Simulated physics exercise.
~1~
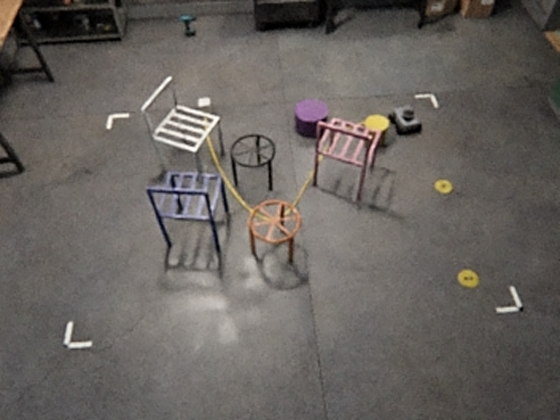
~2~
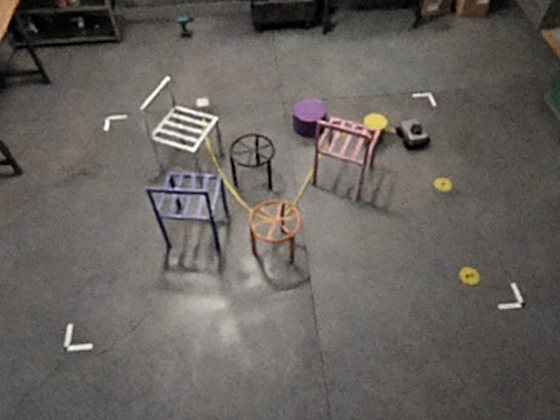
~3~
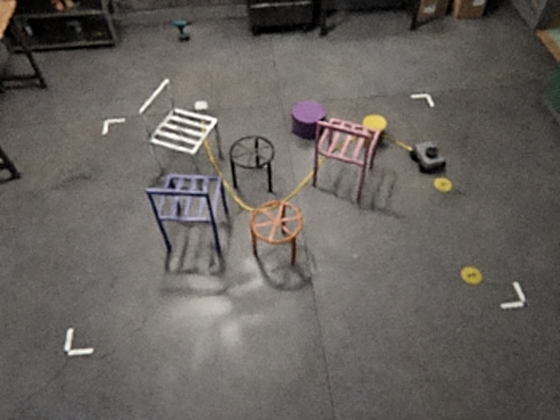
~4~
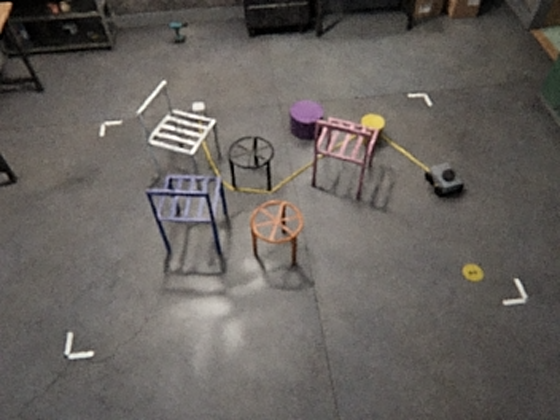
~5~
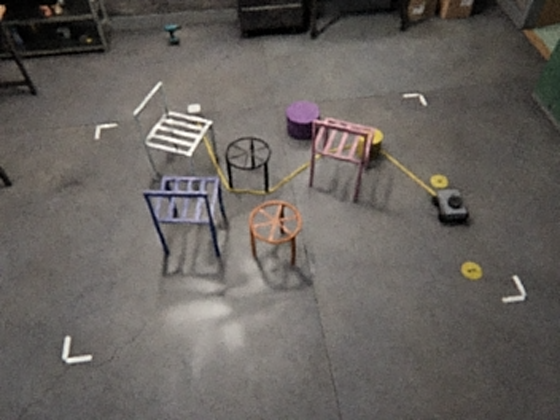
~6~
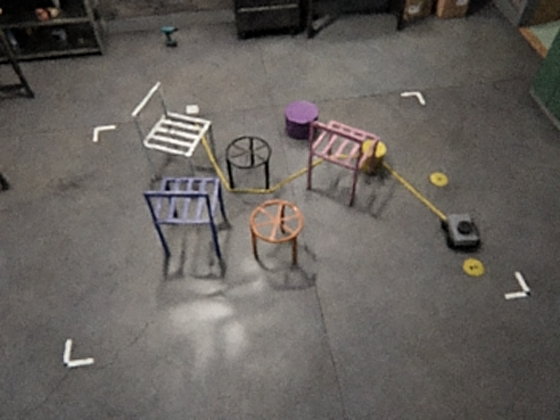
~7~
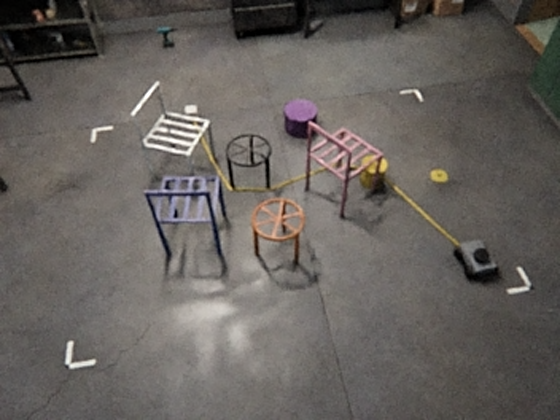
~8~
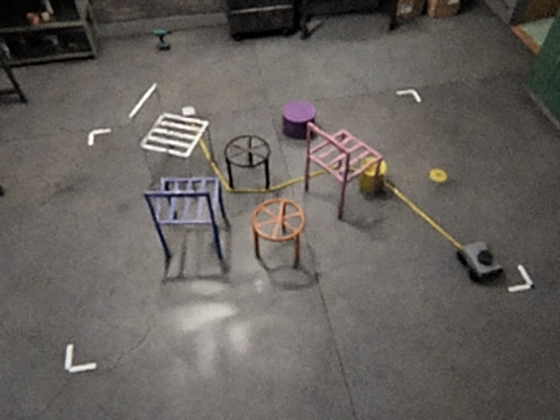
A low dark cart trails a yellow lead across a grey workshop floor marked with white tape corners, seen from high above. The lead weaves among a white chair and blue chair at left, a black stool and orange stool in the middle, and a pink chair, purple bin and yellow bucket towards the right. The cart rolls slowly down and right past one yellow mark, and the lead straightens. The bucket begins sliding towards the viewer, then the pink chair shifts and turns. The cart stops at the second mark, the lead stretched behind it, with everything still upright.
